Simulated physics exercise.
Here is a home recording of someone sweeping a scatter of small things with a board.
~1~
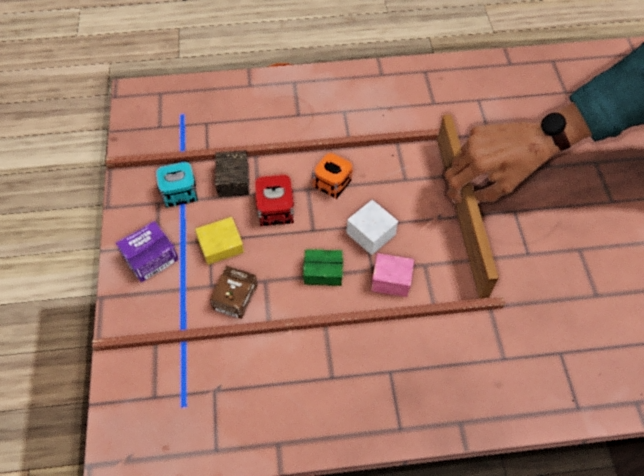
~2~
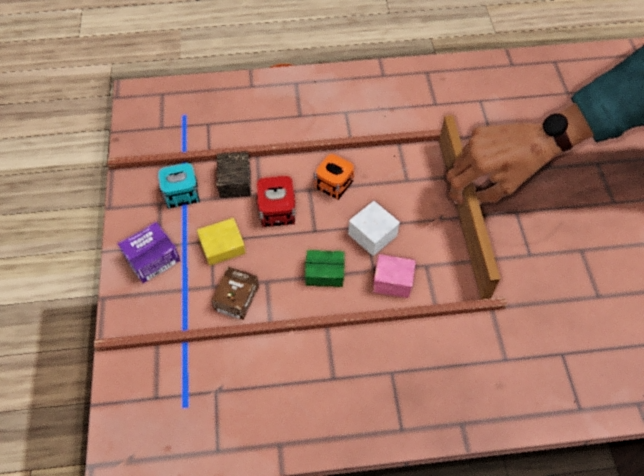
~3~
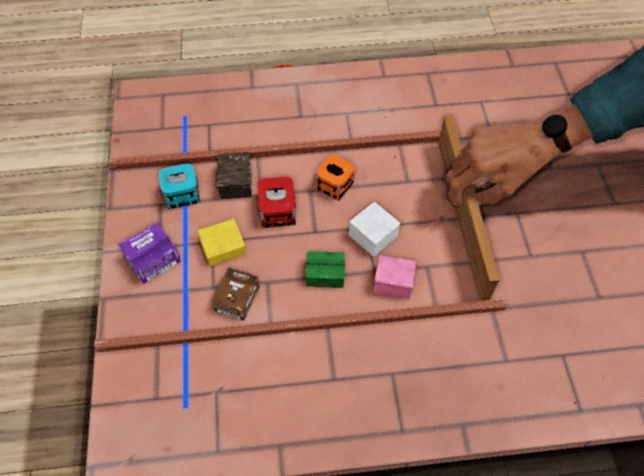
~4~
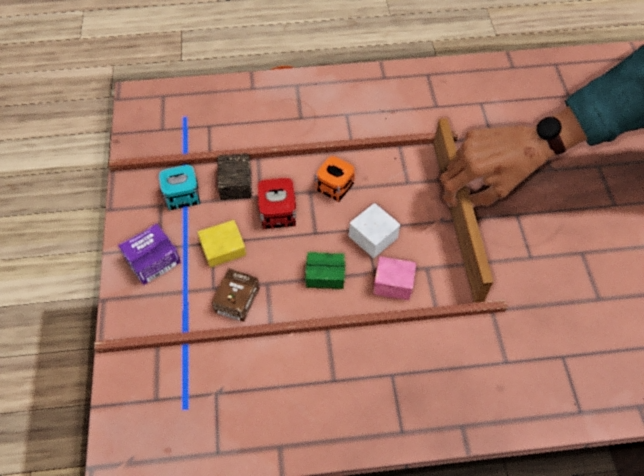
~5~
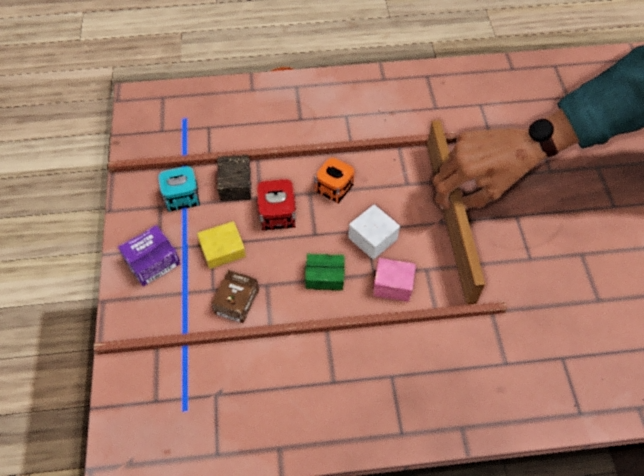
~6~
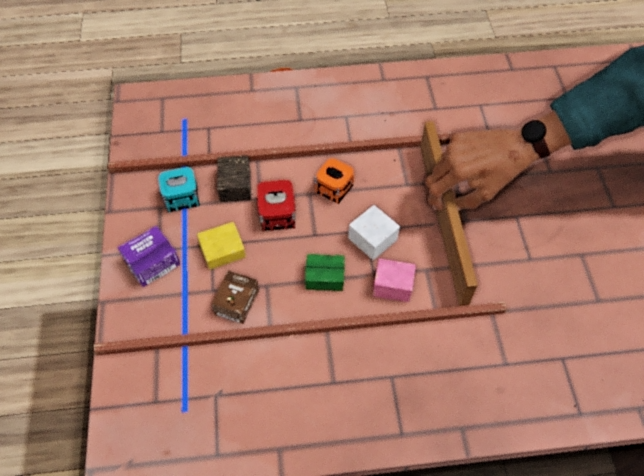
A hand slides a wooden board slightly left toward scattered colourful blocks and small cases lying between two strips on brick-patterned surface.
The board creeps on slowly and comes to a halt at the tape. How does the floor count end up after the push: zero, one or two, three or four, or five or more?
A drop or two.
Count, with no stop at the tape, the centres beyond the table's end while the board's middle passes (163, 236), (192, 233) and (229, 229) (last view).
Middles past end - pos 1: 3, pos 2: 1, pos 3: 0.
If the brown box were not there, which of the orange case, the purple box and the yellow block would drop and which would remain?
In that case the orange case stays where it is, the purple box goes off the edge, the yellow block stays where it is.
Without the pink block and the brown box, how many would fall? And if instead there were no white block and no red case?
Going first to second: 1 and 0.
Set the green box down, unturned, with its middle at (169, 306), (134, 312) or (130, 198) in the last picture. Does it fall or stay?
Spot by spot, it drops away, then drops away, then drops away.
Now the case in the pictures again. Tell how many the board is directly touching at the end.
4 in contact.
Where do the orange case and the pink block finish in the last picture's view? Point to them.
(168, 206) and (164, 310).
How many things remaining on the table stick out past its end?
The figure is 2.
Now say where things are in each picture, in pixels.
The first frame shows purple box (148, 252); turquoise case (177, 185); yellow block (220, 241); board (465, 202); tape (183, 241).
The second frame shows turquoise case (179, 185); pink block (394, 276).
The third frame shows yellow block (222, 242); white block (374, 229).
The fourth frame shows purple box (151, 254); green box (326, 271).
The fifth frame shows turquoise case (180, 189); orange case (335, 180).
The sixth frame shows purple box (150, 256); turquoise case (179, 189); yellow block (222, 246); board (446, 209); tape (185, 246).
A little later, none off yet; purple box at rest near (150, 256); turquoise case at rest near (179, 189); yellow block at rest near (222, 246).
Next, none off yet; purple box moving near (141, 262); turquoise case moving near (176, 189); yellow block shifted about its own width near (193, 255).
When it is over, the number that fall off is one or two; down, purple box.
